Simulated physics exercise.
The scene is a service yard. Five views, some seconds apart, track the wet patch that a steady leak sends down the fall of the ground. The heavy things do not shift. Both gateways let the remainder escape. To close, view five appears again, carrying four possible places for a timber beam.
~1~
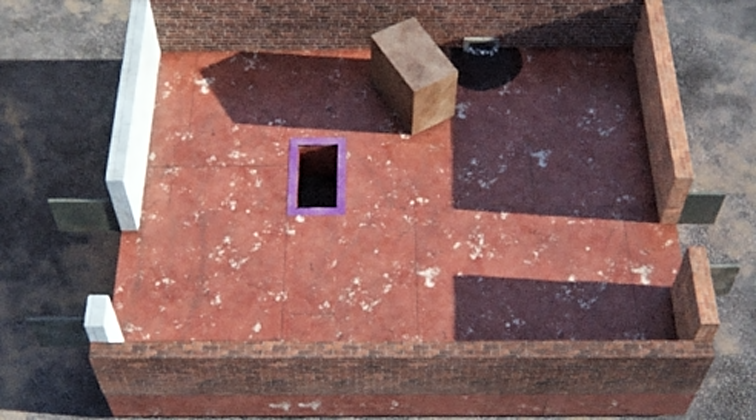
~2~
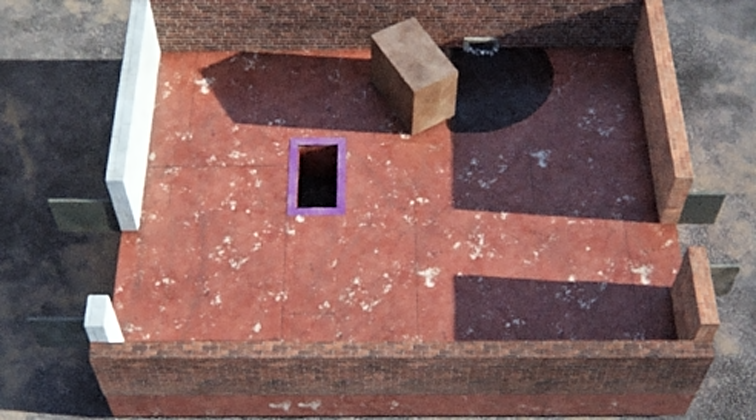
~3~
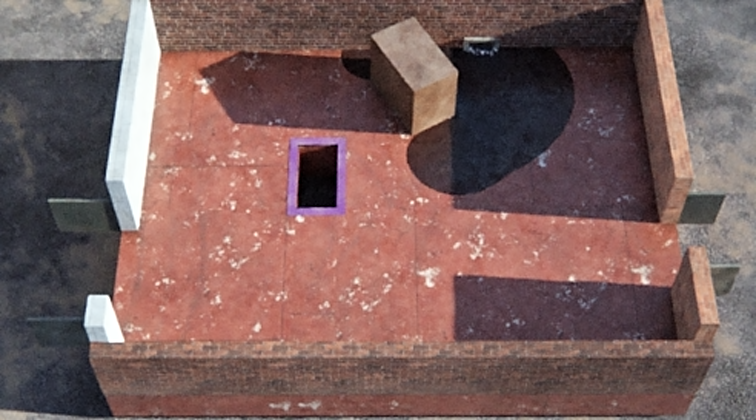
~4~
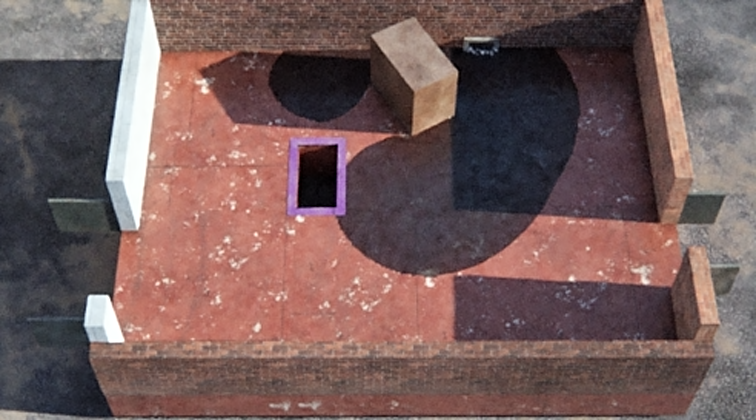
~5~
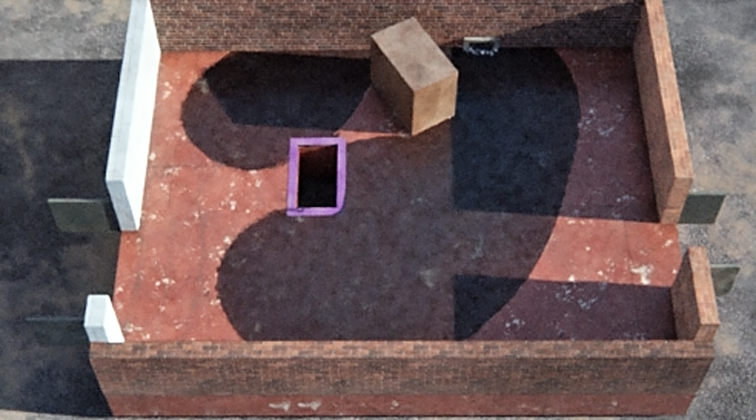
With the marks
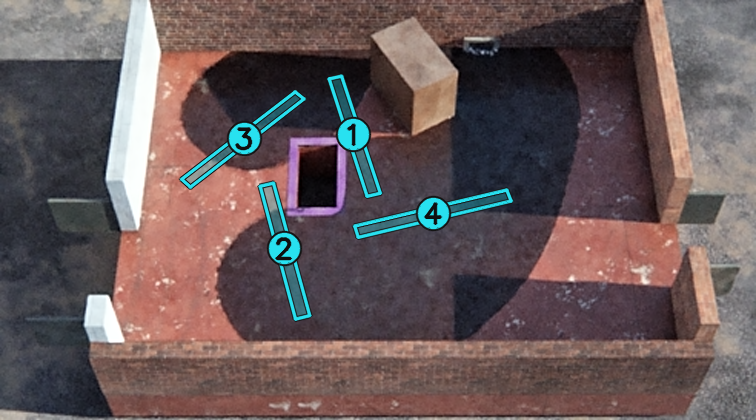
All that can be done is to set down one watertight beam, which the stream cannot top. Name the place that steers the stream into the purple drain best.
It is 4.
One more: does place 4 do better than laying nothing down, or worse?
It is better.
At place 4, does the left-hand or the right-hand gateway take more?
More leaves on the left.
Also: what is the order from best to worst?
4, 2, 3, 1.
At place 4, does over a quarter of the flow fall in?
Yes, it does.
On the marked copy, 1 from (335, 77) to (373, 194); 2 from (266, 184) to (302, 317); 3 from (186, 183) to (299, 95); 4 from (356, 231) to (508, 195).
Choosing 1, about 2 % of the stream goes into the purple drain, about 98 % out by the gates.
Choosing 2, about 23 % of the stream goes into the purple drain, about 77 % out by the gates.
Choosing 3, about 13 % of the stream goes into the purple drain, about 87 % out by the gates.
Choosing 4, about 45 % of the stream goes into the purple drain, about 55 % out by the gates.
